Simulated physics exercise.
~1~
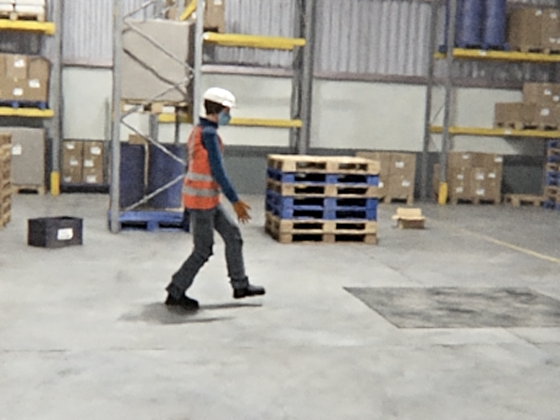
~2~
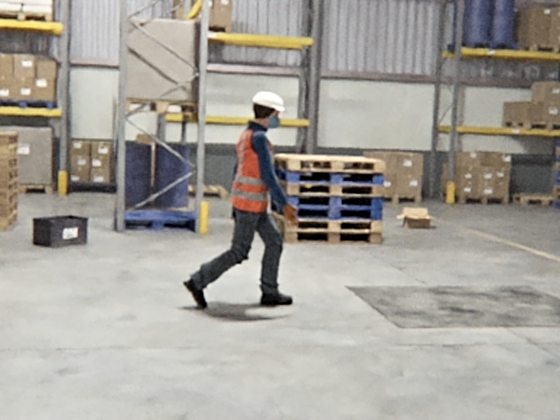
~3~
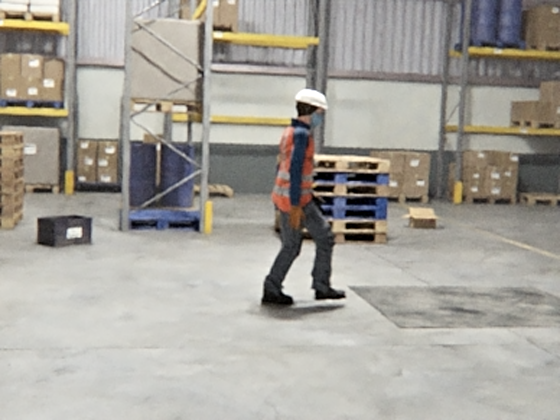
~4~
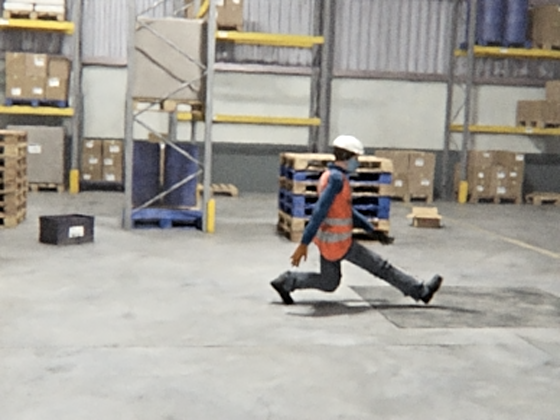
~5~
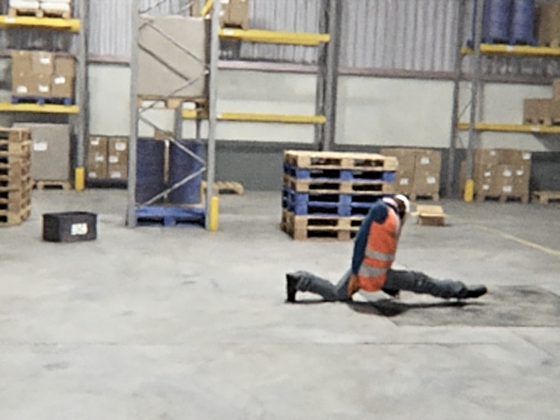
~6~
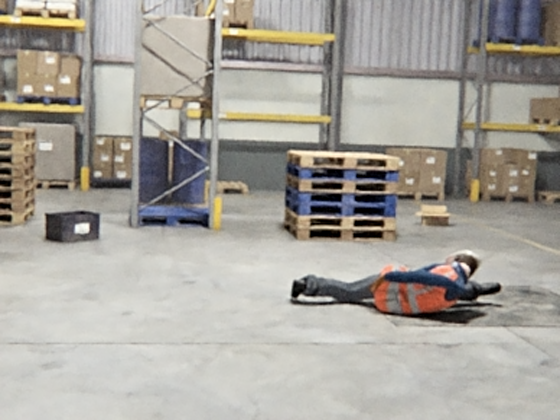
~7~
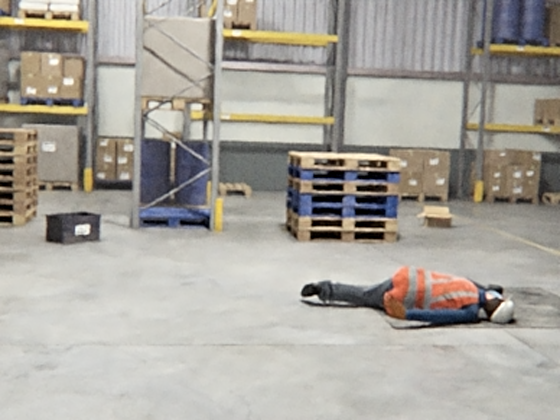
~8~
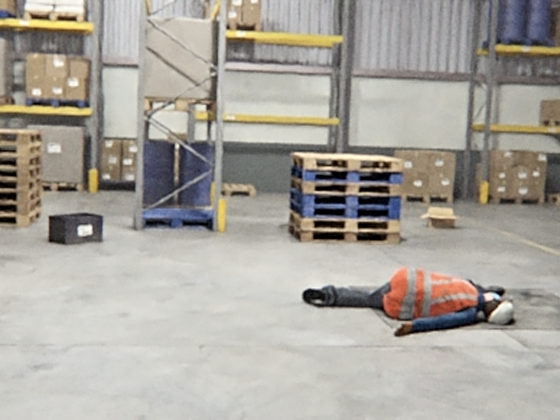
A worker in a white hard hat, orange vest and dark trousers walks rightward across a grey warehouse floor, seen from the side at a distance as the view drifts slightly. Behind stand racks with yellow beams, brown boxes, a stack of wooden and blue pallets, and a black crate at left. Nearing the dark patch on the floor at right, the worker's front foot slides forward and the legs spread wide. The body sinks low, folds forward over the front leg, then topples onto the floor. The worker ends lying stretched out, head to the right, hips past the patch's near edge.
